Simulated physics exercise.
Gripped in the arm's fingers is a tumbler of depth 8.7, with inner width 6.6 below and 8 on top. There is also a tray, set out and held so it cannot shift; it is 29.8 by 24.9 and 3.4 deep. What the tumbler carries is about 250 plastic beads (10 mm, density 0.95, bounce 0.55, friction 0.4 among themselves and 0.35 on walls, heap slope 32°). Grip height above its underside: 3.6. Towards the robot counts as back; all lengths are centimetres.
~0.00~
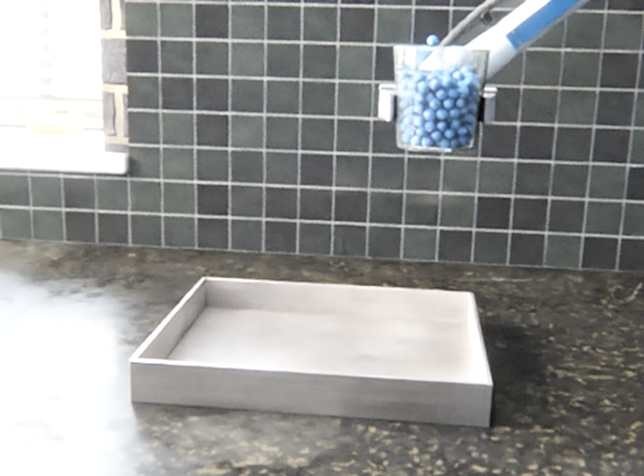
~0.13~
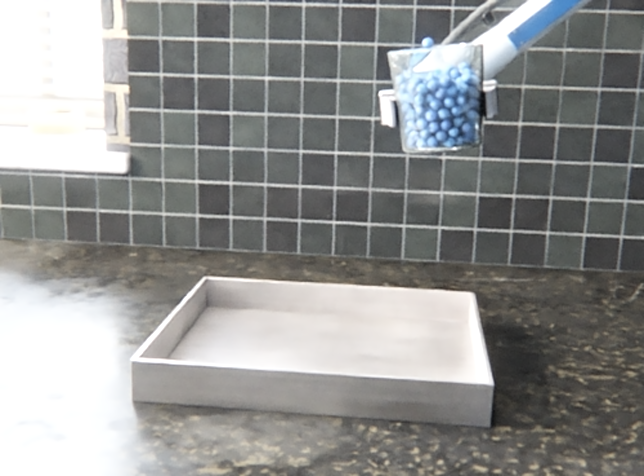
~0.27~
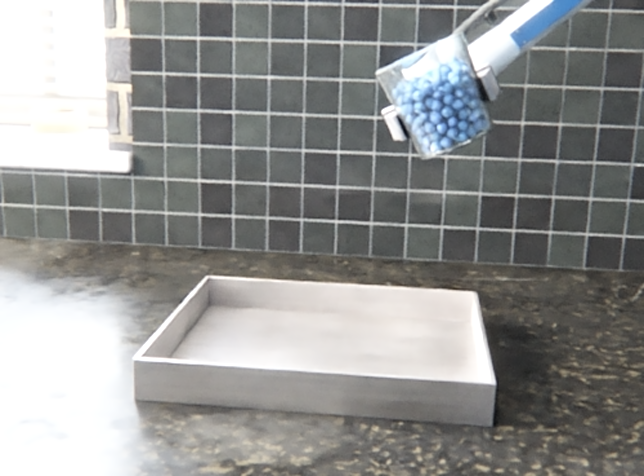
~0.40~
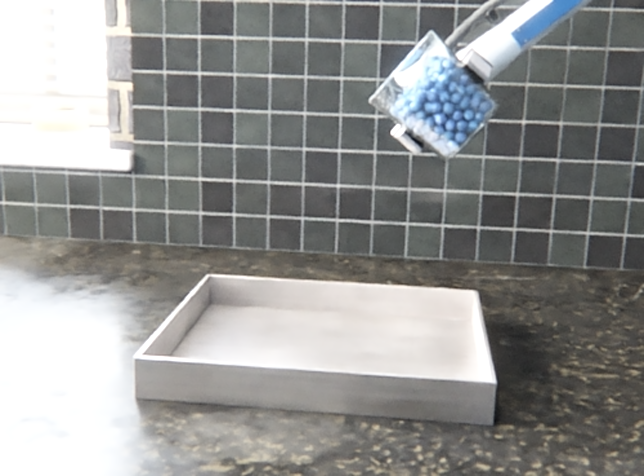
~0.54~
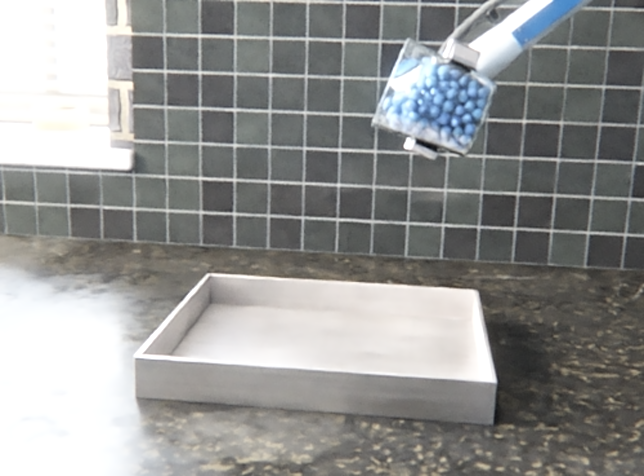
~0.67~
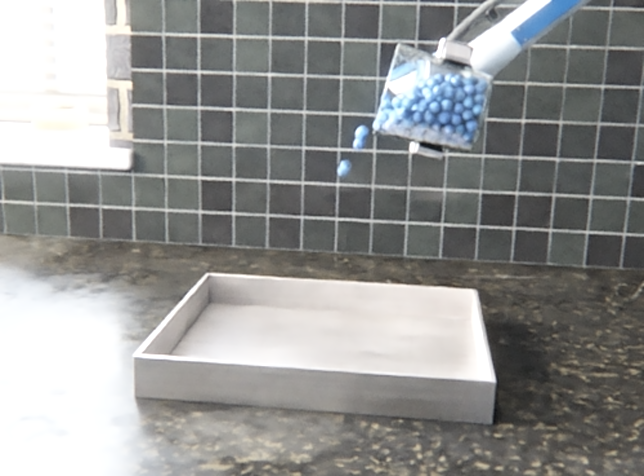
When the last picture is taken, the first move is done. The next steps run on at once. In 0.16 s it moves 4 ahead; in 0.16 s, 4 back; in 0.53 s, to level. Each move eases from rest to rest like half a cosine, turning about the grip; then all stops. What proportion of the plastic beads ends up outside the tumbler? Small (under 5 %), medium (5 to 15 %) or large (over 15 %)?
Large.
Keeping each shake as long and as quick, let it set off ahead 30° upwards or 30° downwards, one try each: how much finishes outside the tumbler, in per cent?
It comes to around 35 per cent on the first try and around 20 per cent on the second.
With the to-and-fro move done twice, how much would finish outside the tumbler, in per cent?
Result: Approximately 55 per cent.
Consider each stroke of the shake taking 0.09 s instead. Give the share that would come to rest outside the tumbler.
It would come to around 70 %.
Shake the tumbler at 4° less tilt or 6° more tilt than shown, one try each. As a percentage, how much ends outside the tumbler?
About 25 and 50 %.
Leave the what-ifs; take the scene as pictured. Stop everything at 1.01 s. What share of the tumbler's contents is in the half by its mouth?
Roughly 50 %.
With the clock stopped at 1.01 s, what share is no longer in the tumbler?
Around 30 percent at that moment.
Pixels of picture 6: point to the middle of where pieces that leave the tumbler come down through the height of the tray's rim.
They come down centred close to (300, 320).
After 1.01 s, tilted 77° forward, highest piece 26 above the table; 178 in the tumbler, 10 in the tray, 63 in flight or on a rim.
After 1.35 s, tilted 18° forward, highest piece 29 above the table; 167 in the tumbler, 80 in the tray, 2 on the table or floor, 2 in flight or on a rim.
After 1.72 s, level, highest piece 28 above the table; 167 in the tumbler, 82 in the tray, 2 on the table or floor.
After 2.77 s, level, highest piece 28 above the table; 167 in the tumbler, 82 in the tray, 2 on the table or floor.
In the end, 167 in the tumbler, 82 in the tray, 2 on the table or floor. That is 33 % outside the tumbler.
